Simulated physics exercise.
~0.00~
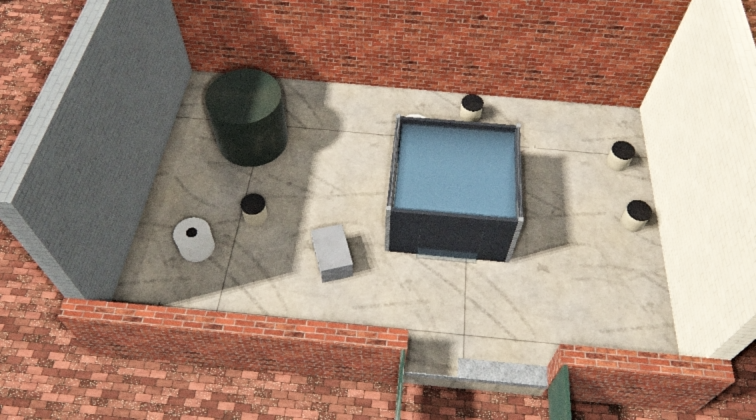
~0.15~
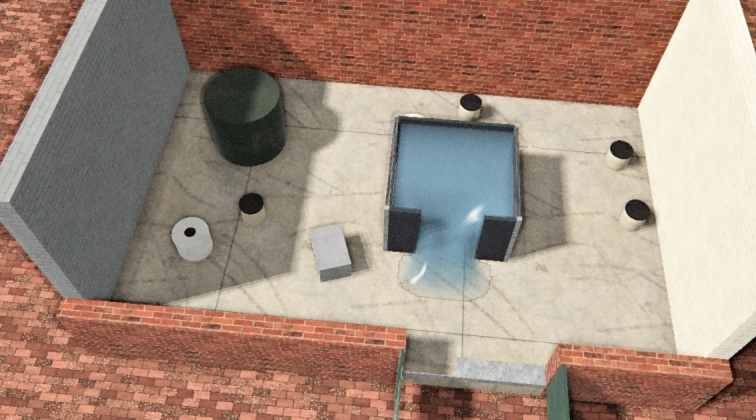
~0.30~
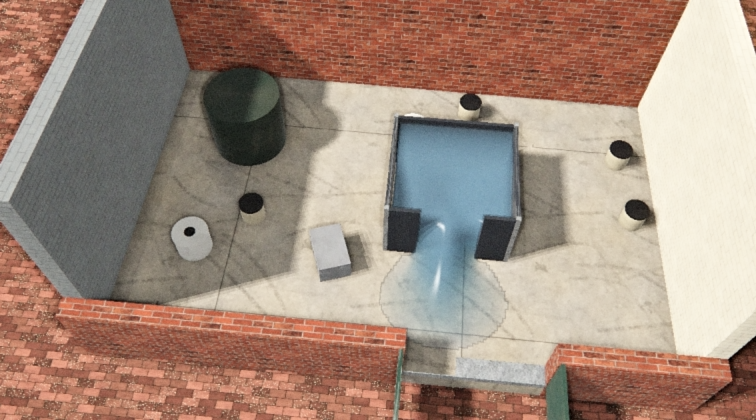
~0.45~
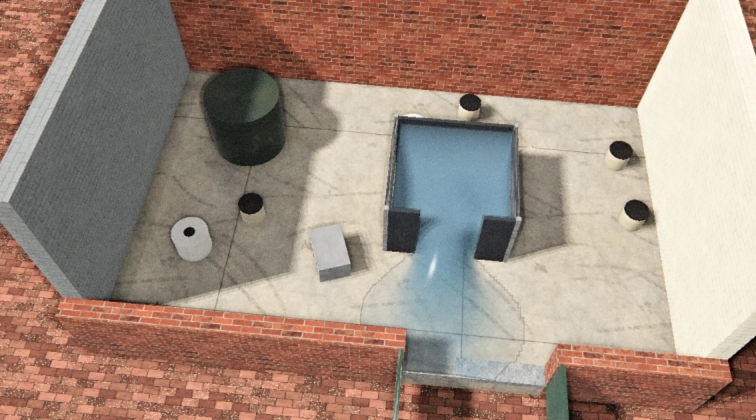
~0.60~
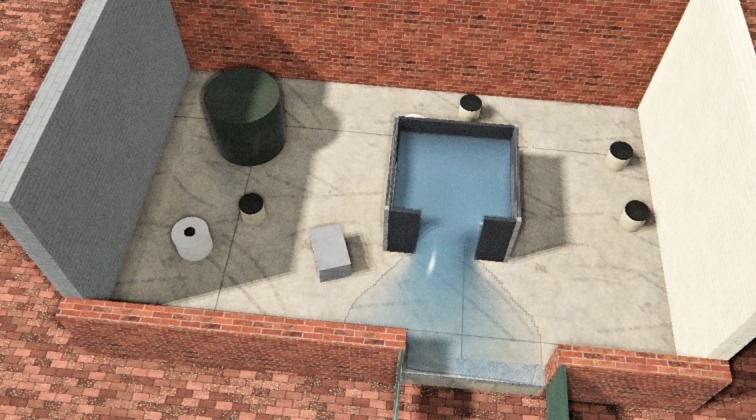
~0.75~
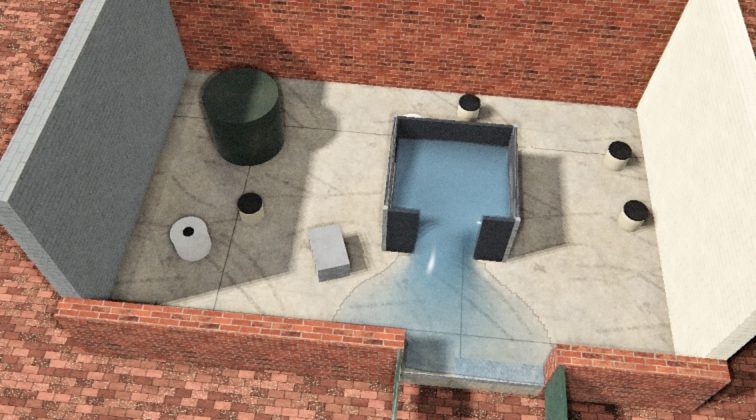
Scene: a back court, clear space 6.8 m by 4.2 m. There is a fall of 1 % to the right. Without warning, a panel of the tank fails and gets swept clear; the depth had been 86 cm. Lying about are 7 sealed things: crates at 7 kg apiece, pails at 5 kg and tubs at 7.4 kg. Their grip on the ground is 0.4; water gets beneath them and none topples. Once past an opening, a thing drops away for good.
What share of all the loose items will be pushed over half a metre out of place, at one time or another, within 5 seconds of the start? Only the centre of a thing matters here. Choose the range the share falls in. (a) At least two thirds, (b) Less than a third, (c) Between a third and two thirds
Less than a third (b).
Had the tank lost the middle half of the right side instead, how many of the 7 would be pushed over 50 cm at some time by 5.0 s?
That gives 5 of them.
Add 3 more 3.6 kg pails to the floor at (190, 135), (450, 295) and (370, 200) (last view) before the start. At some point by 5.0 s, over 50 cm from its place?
Taking them one by one: It goes beyond, then it goes beyond, then it stays within.
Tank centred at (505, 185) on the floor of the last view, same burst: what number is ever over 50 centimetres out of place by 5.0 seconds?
The count would be 2.
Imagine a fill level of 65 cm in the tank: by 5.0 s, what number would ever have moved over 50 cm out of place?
Count under that change: 0.
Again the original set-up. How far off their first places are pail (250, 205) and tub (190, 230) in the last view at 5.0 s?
Taking them in turn, I get 0 cm for the first and 200 cm for the second.
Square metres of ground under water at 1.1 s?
Around 6.5 m2 of it.
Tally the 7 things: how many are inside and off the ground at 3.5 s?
Total: 0.
After 1.1 s 0 of 7 are over 50 cm from their spots; 0 afloat.
After 2.2 s 0 of 7 are over 50 cm from their spots; 0 afloat.
After 3.5 s 1 of 7 are over 50 cm from their spots; 0 afloat.
After 5.0 s 1 of 7 are over 50 cm from their spots, and 1 have been at some point; 0 afloat.
